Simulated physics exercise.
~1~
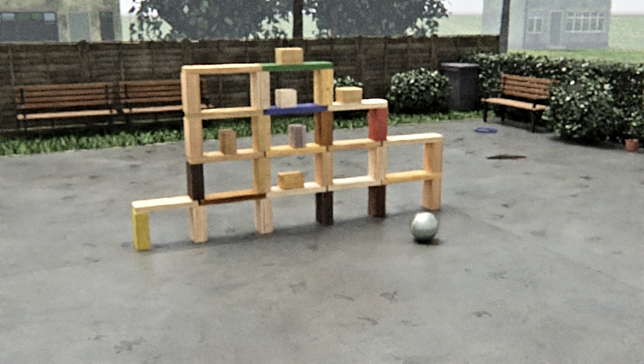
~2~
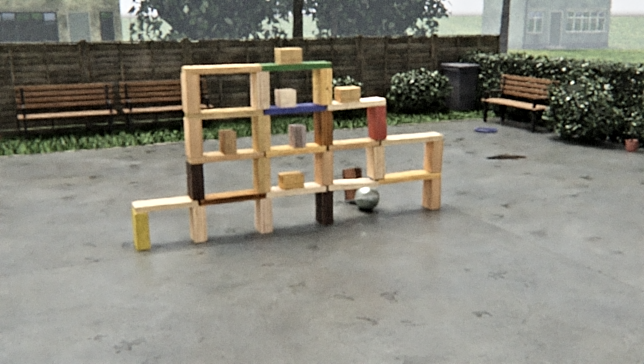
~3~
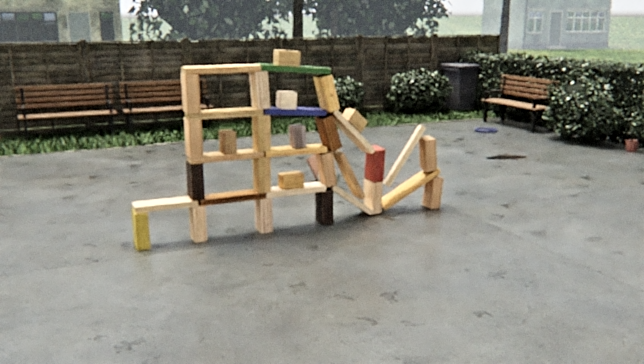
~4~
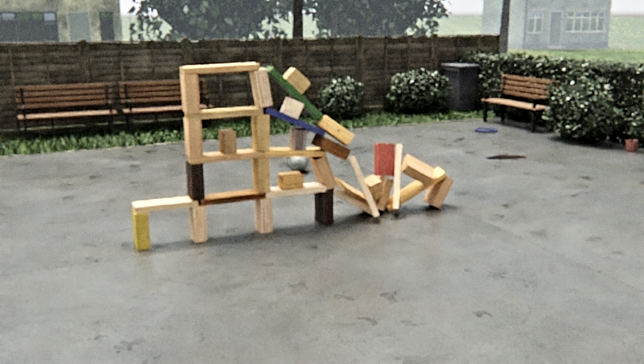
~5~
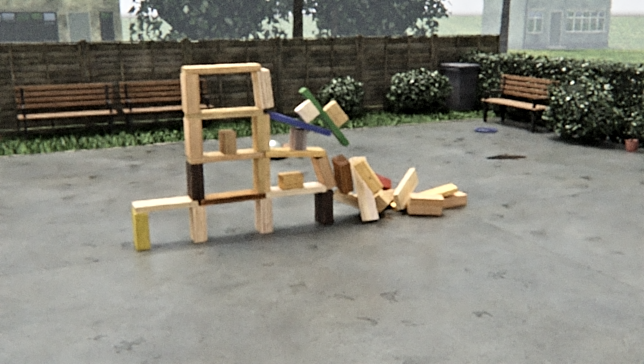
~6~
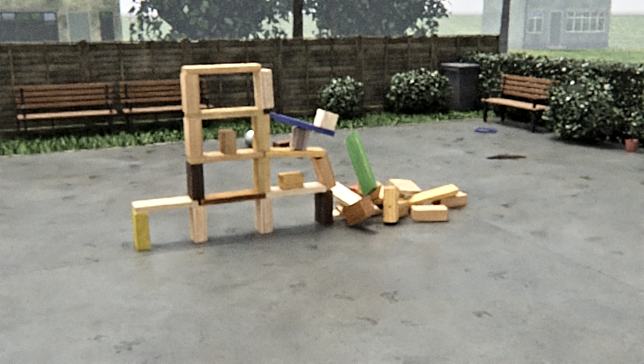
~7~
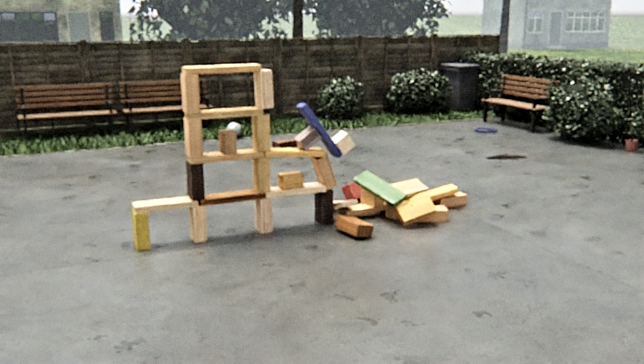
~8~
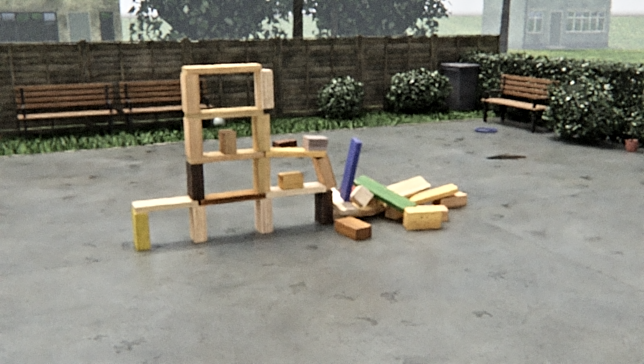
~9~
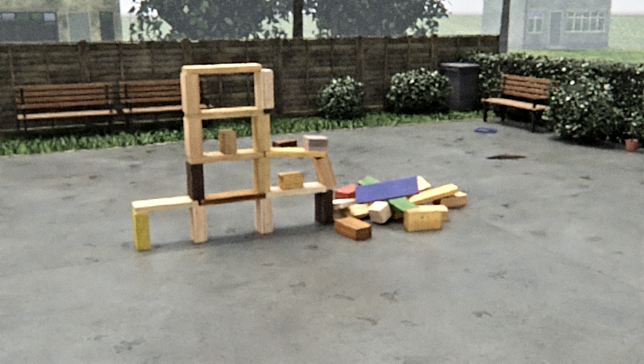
The right side of a wooden block structure collapsed after a silver ball rolled into its lower posts, bringing down the red post, then the green and blue planks, while the ball passed out of sight behind and the left side stayed standing.
